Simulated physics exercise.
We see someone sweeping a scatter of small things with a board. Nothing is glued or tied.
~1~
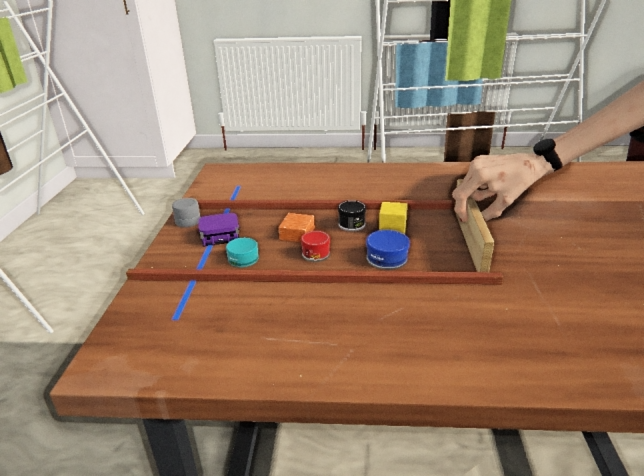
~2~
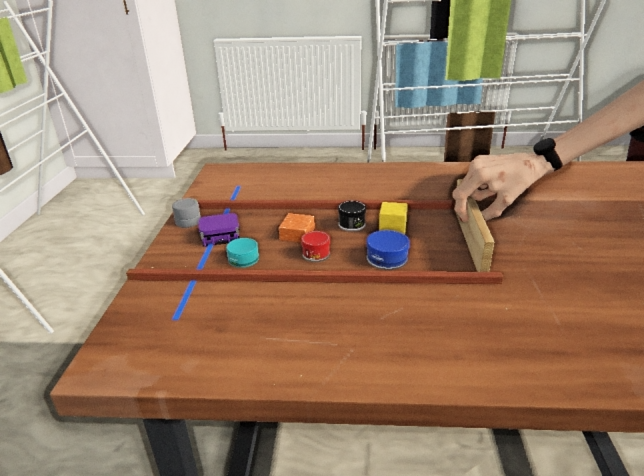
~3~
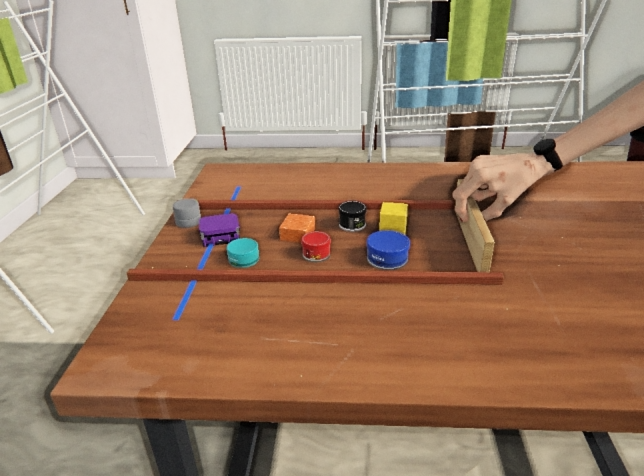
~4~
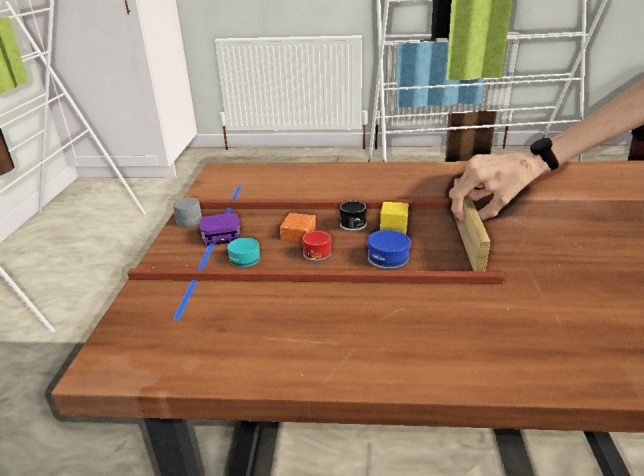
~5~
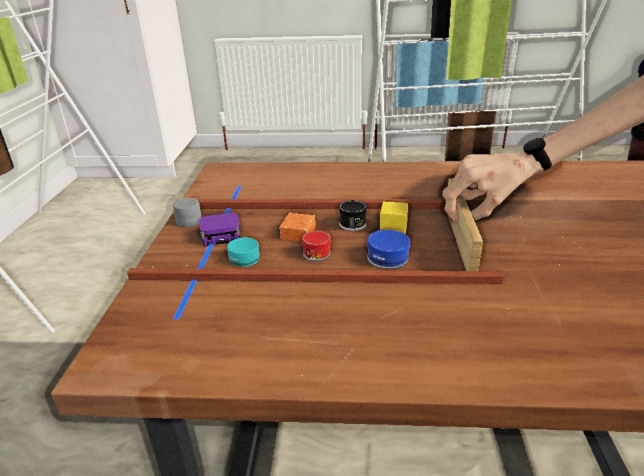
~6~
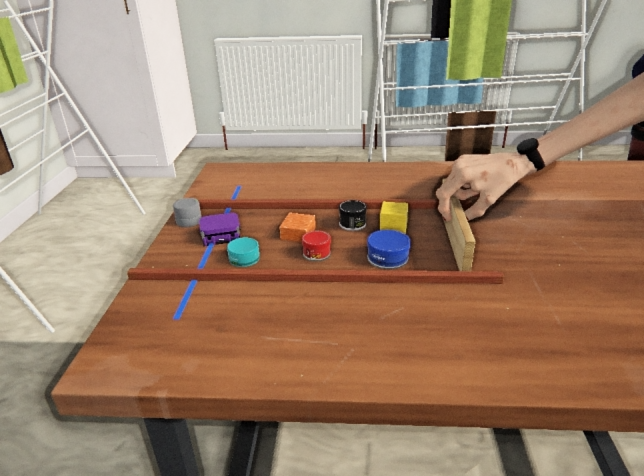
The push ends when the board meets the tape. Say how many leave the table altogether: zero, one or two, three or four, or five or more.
Outcome: The number that fall off is one or two.
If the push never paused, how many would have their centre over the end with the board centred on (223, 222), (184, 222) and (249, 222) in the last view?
Place by place, 1, 5 and 0.
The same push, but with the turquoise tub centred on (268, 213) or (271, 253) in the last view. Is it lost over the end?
In that order, it holds on; does not fall.
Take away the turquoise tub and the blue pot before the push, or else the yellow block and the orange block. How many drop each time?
It would be 0 and 0.
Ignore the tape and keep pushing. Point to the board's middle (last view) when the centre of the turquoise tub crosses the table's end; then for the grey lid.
At (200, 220) for the turquoise tub; at (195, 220) for the grey lid.
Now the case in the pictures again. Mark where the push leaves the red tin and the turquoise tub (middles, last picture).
About (160, 240), and the other about (149, 260).
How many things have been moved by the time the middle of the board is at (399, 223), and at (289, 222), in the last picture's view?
By then 2, and 7.
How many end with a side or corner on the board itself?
3 of them.
A little later, none off yet; grey lid at rest near (187, 212); purple case at rest near (220, 229); turquoise tub at rest near (244, 252).
Next, none off yet; grey lid at rest near (187, 212); purple case at rest near (220, 229); turquoise tub moving near (234, 253).
Later still, none off yet; grey lid at rest near (187, 212); purple case shifted about its own width near (185, 229); turquoise tub shifted about its own width near (193, 260).
When it is over, the number that fall off is one or two; down, purple case.
